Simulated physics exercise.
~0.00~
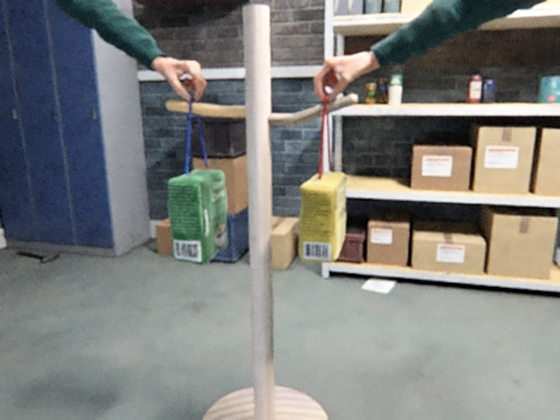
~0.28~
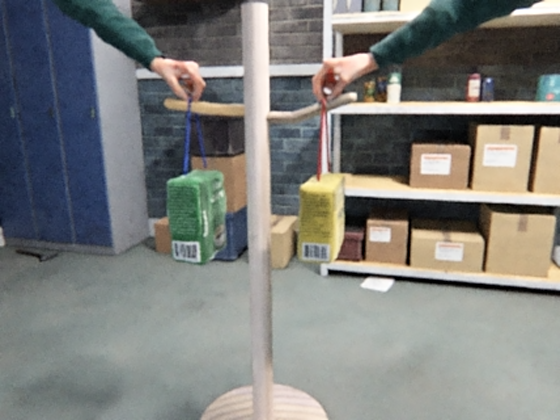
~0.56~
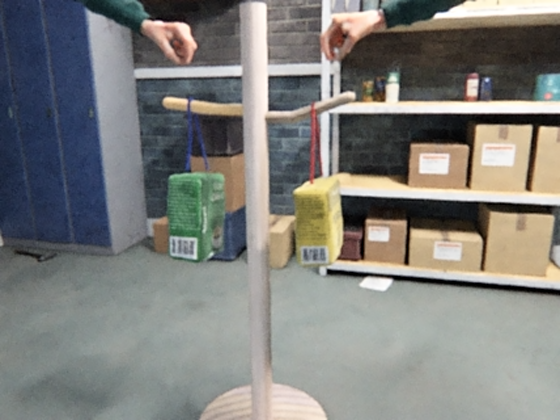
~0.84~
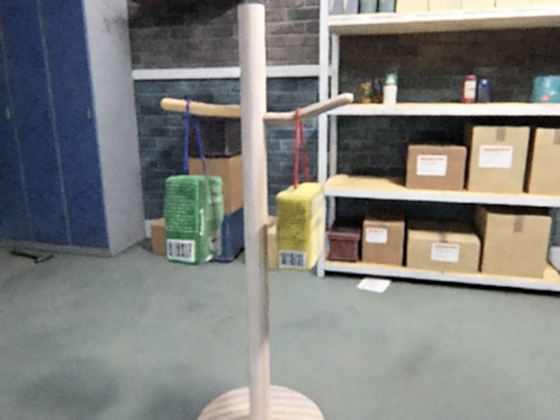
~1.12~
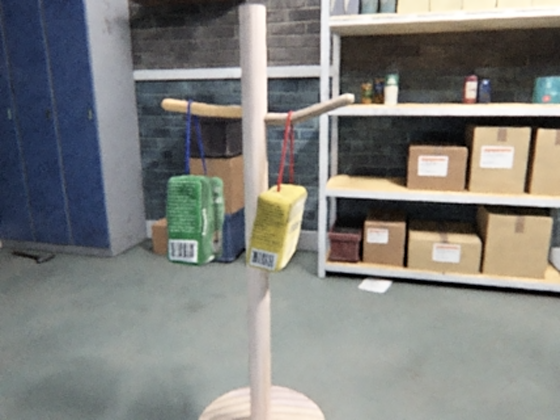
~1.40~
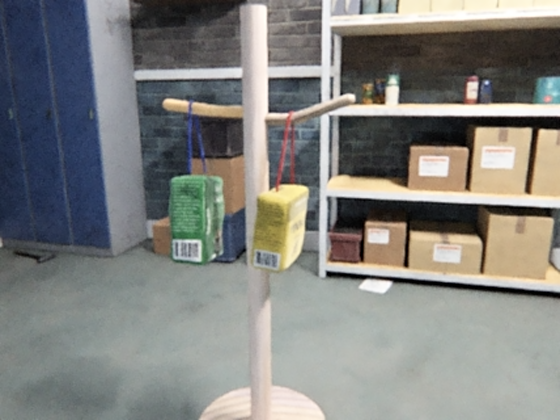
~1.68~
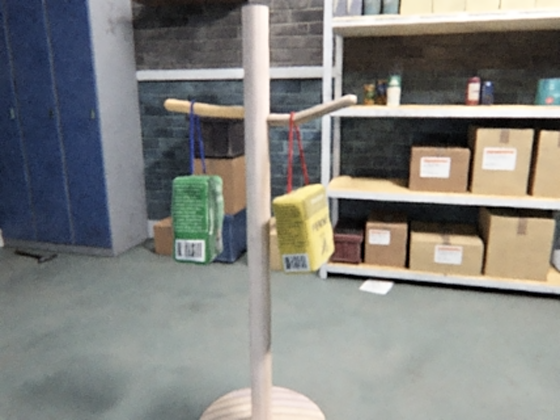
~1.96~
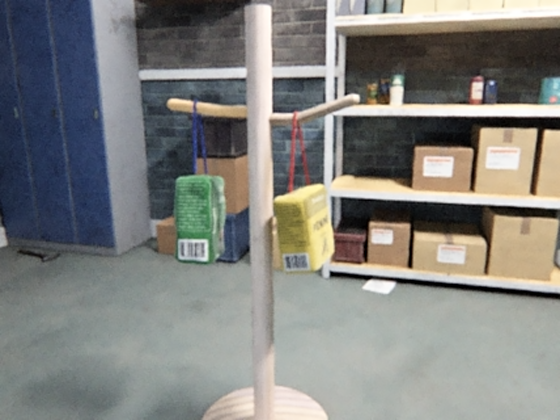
The video shows two hands holding a green sack and a yellow bag by loops at two pegs on a post, then letting go and withdrawing. The yellow bag slides left toward the post, turns and shifts slightly back right, and both remain hanging.
